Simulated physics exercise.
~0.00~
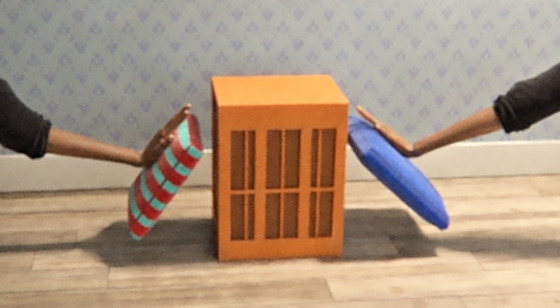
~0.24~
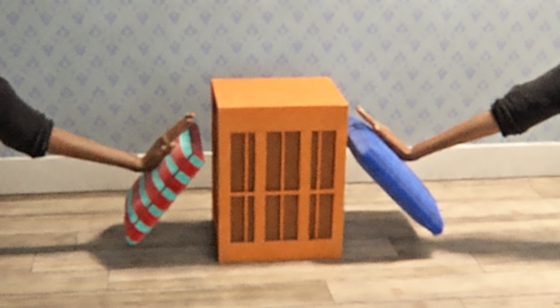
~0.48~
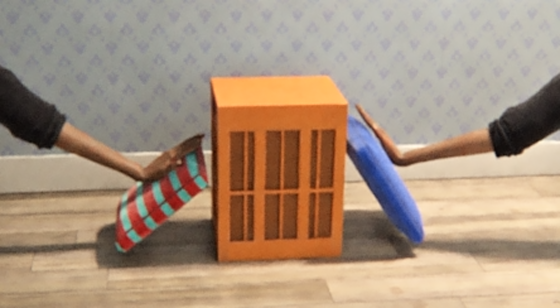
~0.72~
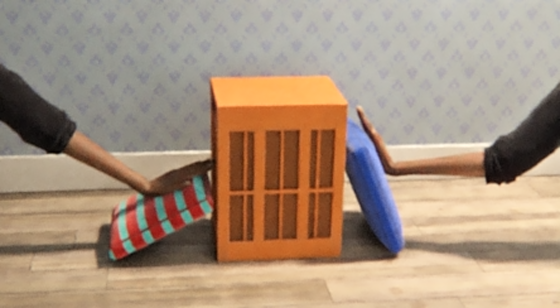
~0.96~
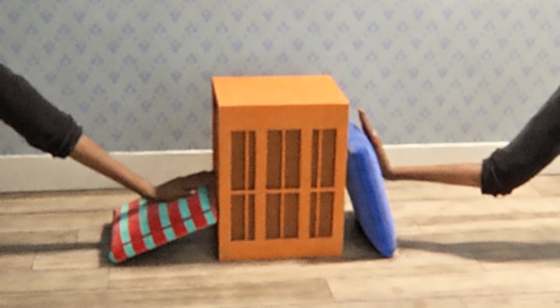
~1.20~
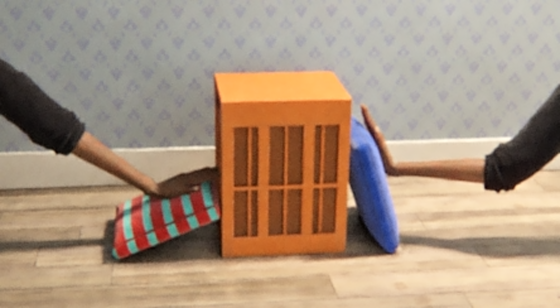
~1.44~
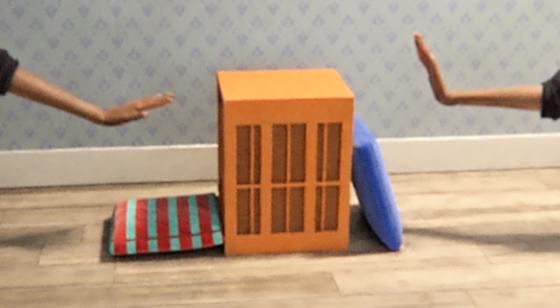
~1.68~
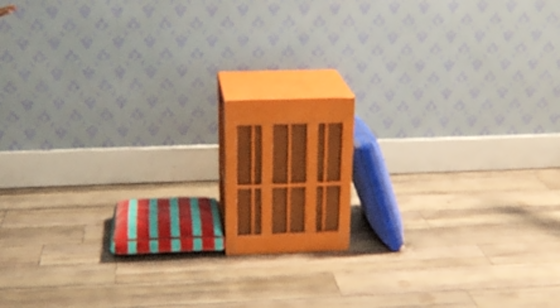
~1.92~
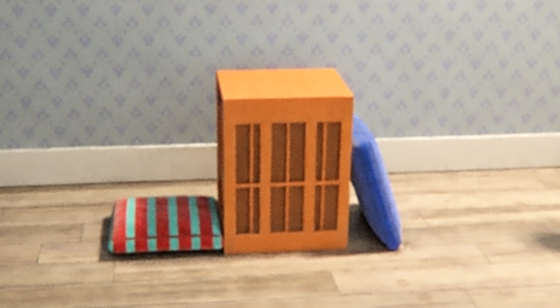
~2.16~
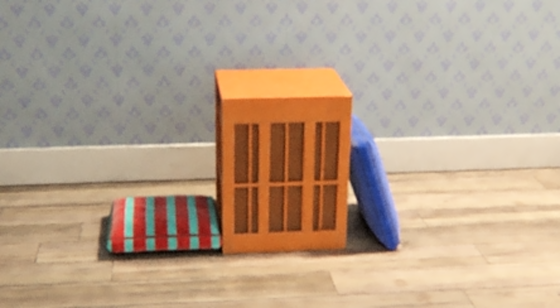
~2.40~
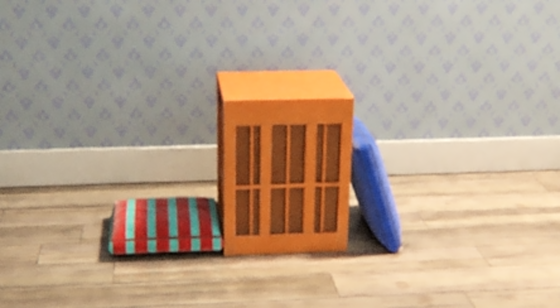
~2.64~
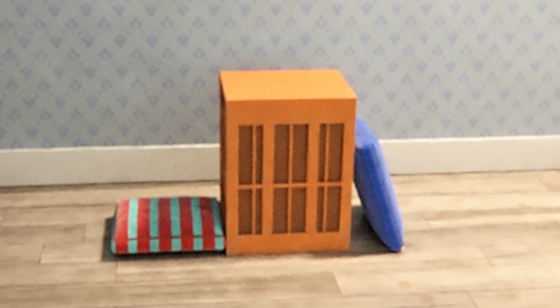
Two hands leaned a red-and-teal striped cushion and a blue cushion against opposite sides of an orange crate, then let go and pulled away. The striped one on the left slumped flat on the floor, while the blue one on the right stayed propped up.
